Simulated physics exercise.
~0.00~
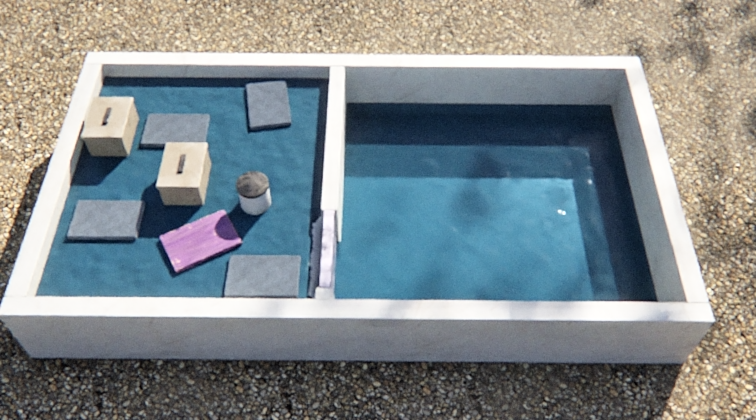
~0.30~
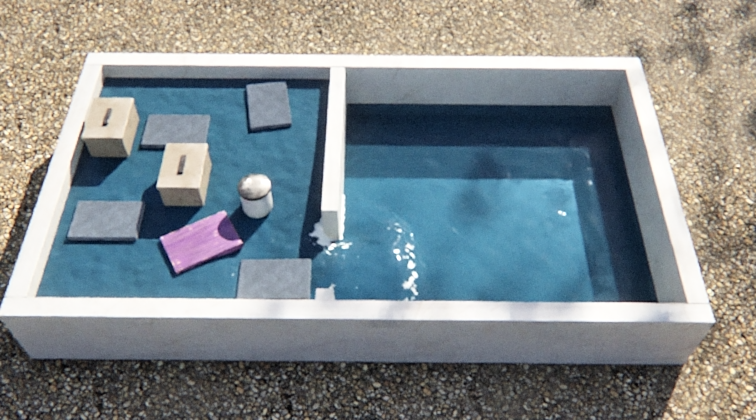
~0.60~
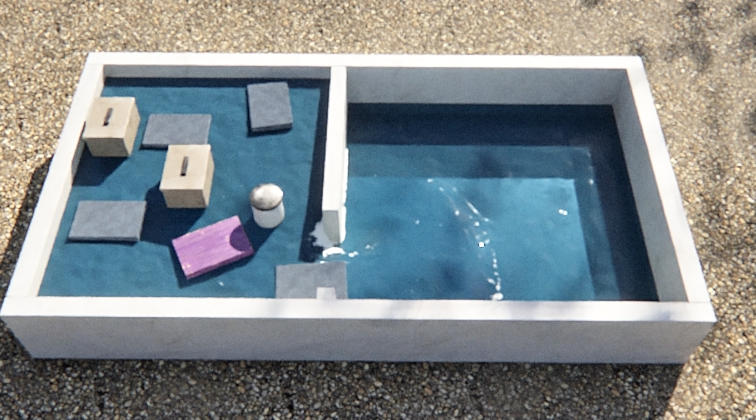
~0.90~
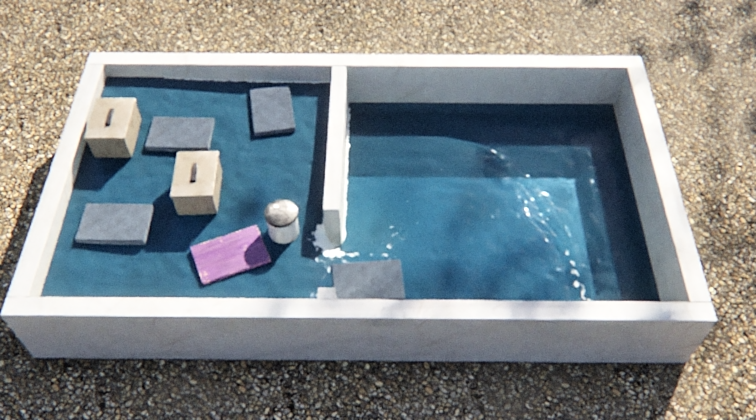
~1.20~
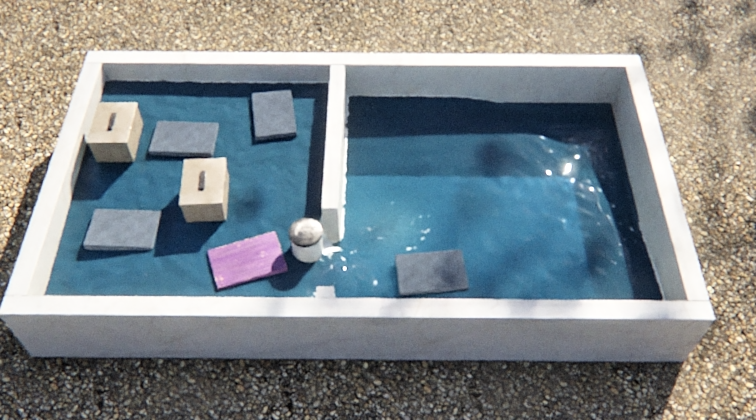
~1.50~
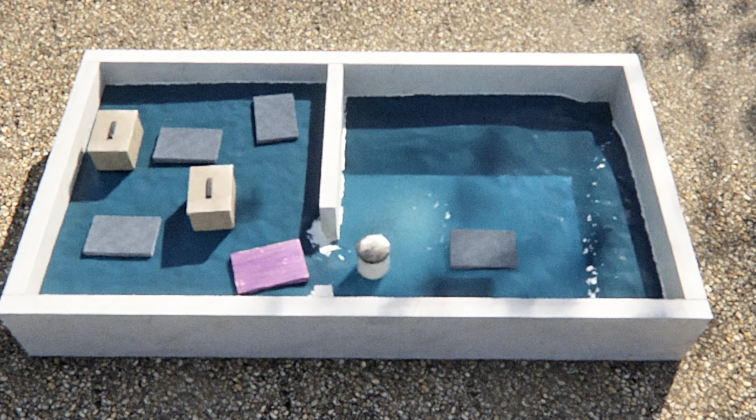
The clip opens on a divided basin of blue water, with blocks, flat slabs, a small pail and a purple float on the left. White ripples spread rightward from the gap in the divider, and a grey slab drifts through, then the pail, while the purple float slides toward the opening.
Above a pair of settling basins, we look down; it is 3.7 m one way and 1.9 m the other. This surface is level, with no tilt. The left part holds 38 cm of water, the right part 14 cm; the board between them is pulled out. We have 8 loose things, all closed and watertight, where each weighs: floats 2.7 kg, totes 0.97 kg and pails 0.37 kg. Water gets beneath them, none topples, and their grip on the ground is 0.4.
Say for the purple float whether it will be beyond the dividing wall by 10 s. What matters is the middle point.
It travels far enough.
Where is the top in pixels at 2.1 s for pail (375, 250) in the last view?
Close to pixel (529, 213).
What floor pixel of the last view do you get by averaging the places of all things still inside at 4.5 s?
Close to pixel (311, 224).
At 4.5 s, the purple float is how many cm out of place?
Shift by then: About 200 cm.
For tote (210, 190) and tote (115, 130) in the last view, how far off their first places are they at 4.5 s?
Net displacement, in order: 60 cm; 20 cm.
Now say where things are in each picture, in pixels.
The purple float at (200, 239), afloat; 38 cm deep round most things; 0 of 8 have shifted, in the first frame.
The purple float at (201, 240) floats; 38 cm deep round most things; 1 of 8 have shifted, in the second frame.
The purple float at (212, 245) floats, 6 cm from its start; about 1700 L in view; 3 of 8 have shifted, in the third frame.
The purple float at (230, 254), afloat, 18 cm from its start; about 1700 L in view; 4 of 8 have shifted, in the fourth frame.
The purple float at (247, 259) floats, 31 cm from its start; about 1700 L in view; 7 of 8 have shifted, in the fifth frame.
The purple float at (269, 265) floats, 46 cm from its start; about 1700 L in view; 8 of 8 have shifted, in the sixth frame.
After 2.1 s the purple float is near (363, 286), 1.0 m from its start, afloat; 3 of 8 are over the mark; 8 afloat.
After 4.5 s the purple float is near (490, 138), 2.1 m from its start, afloat; 3 of 8 are over the mark; 8 afloat.
After 7.0 s the purple float is near (507, 152), 2.1 m from its start, afloat; 3 of 8 are over the mark; 8 afloat.
After 10.0 s the purple float is near (477, 163), 1.9 m from its start, afloat; 3 of 8 are over the mark; 8 afloat.
